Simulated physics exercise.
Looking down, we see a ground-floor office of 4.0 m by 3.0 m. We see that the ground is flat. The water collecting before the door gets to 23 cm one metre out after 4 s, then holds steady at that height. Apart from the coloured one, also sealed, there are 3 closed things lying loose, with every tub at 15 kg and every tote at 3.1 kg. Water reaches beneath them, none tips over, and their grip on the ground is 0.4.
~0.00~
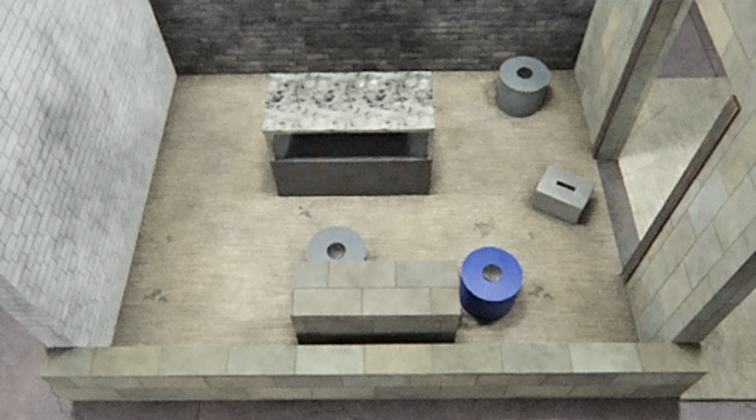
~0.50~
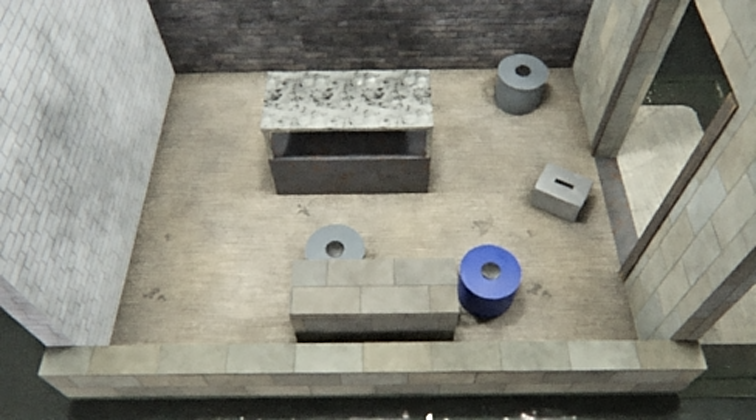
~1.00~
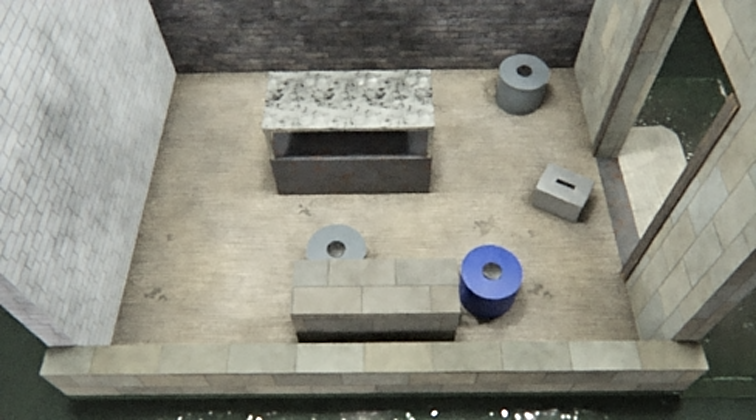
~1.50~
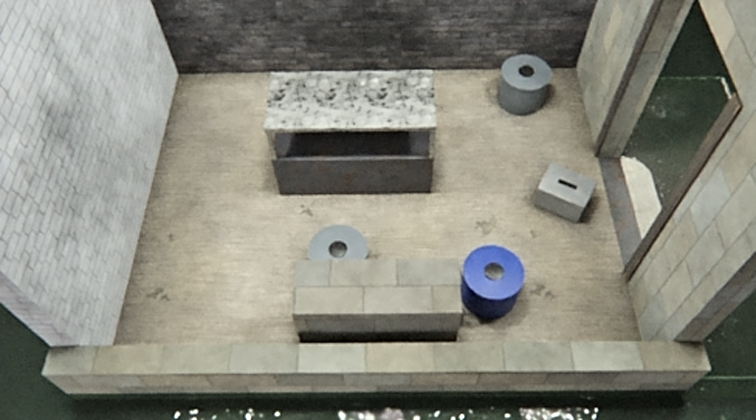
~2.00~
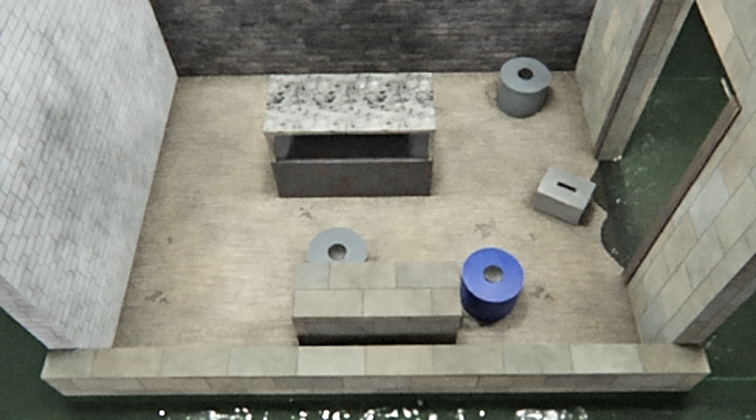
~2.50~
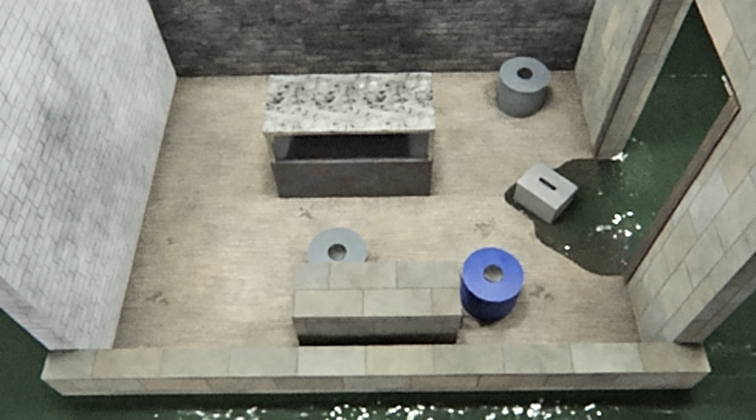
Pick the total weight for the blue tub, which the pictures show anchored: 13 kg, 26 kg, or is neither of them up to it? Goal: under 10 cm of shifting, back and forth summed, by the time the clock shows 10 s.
26 kg is needed.
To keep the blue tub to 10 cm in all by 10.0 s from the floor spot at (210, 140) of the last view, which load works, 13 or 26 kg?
Outcome - failure with both.
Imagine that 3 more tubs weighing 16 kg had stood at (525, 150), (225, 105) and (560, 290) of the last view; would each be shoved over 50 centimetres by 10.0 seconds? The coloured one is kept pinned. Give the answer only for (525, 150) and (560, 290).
Note, in sequence: Not exceeded, not exceeded.
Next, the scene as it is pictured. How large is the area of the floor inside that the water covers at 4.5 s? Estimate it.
Some 5.5 m2 of it.
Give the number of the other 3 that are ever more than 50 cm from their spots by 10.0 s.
Counting them up, I find 2.
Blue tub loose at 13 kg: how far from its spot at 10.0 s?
40 cm.
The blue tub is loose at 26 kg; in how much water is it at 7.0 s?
Around 9 cm.
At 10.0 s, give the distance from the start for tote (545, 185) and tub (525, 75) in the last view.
Net displacement, in order: 250 cm; 0 cm.
After 3.5 s the blue tub would be 0 cm from its start with 13 kg and 0 cm from its start with 26 kg; 3 cm of water round it then.
After 4.5 s the blue tub would be 10 cm from its start with 13 kg and 0 cm from its start with 26 kg; 5 cm of water round it then.
After 7.0 s the blue tub would be 38 cm from its start with 13 kg and 0 cm from its start with 26 kg; 9 cm of water round it then.
After 10.0 s the blue tub would be 44 cm from its start with 13 kg and 0 cm from its start with 26 kg; 9 cm of water round it then.
